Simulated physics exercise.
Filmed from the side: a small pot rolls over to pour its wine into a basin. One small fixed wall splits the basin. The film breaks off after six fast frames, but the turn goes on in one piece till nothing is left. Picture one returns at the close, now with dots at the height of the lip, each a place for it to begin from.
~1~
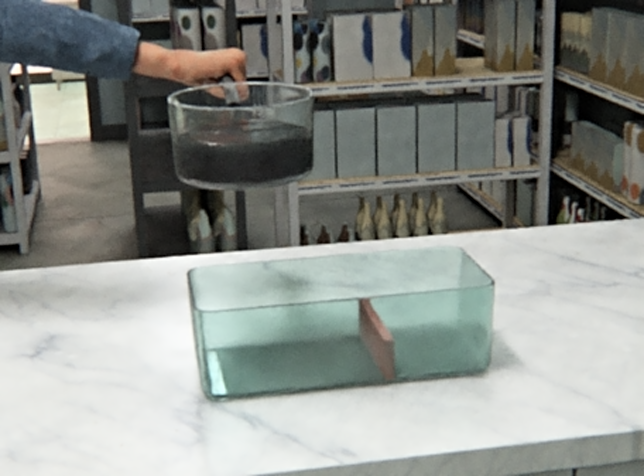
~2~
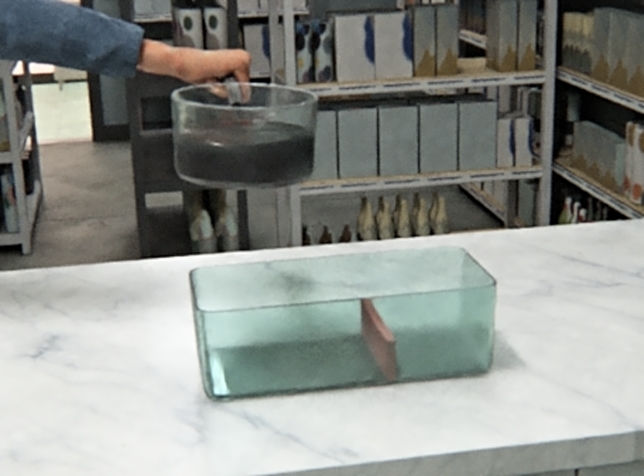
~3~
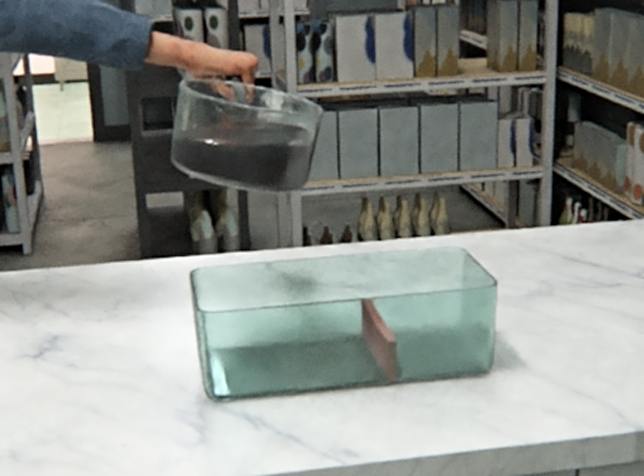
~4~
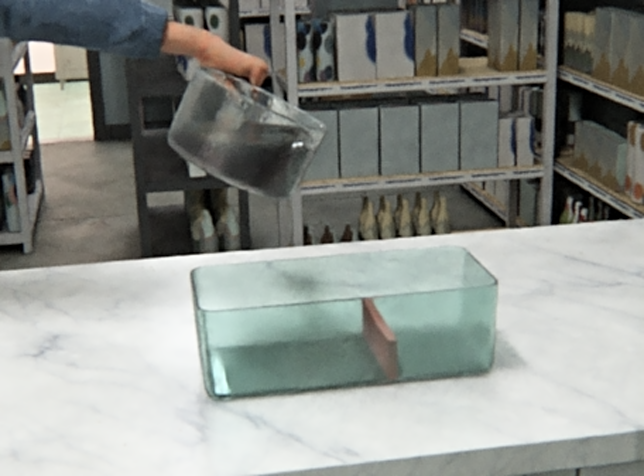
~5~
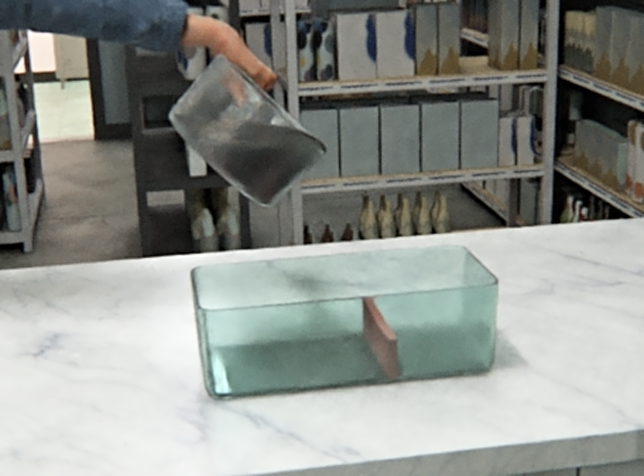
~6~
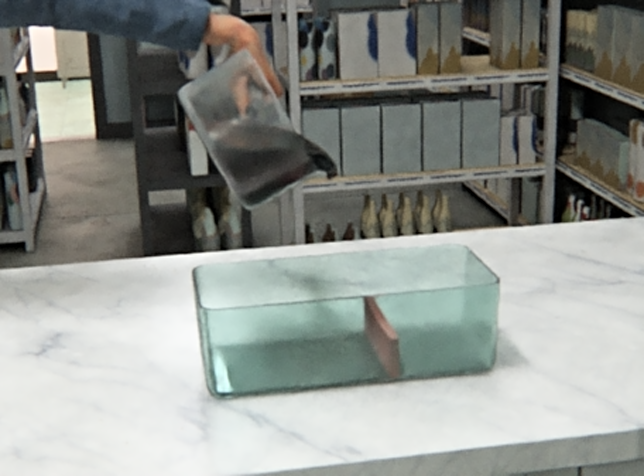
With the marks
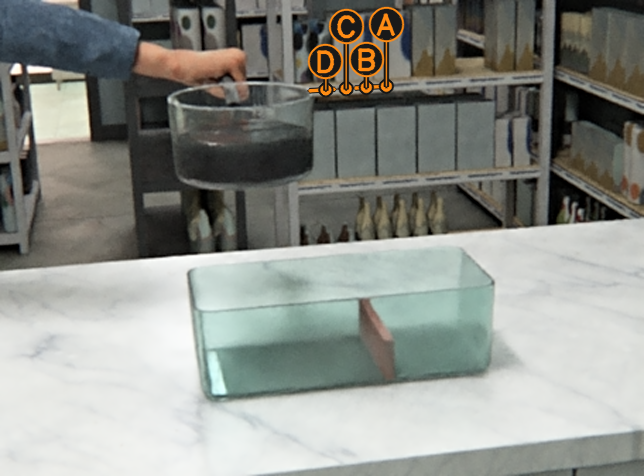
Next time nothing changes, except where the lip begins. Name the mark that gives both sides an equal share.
Go for D.
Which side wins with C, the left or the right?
The right one.
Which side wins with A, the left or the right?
The right side.
In orange, A at (386, 86); B at (366, 87); C at (346, 88); D at (325, 89).
With A, about 10 % ends left of the wall and 77 % right of it; 13 % is lost outside.
With B, about 14 % ends left of the wall and 77 % right of it; 9 % is lost outside.
With C, about 24 % ends left of the wall and 71 % right of it; 4 % is lost outside.
With D, about 52 % ends left of the wall and 45 % right of it; 4 % is lost outside.
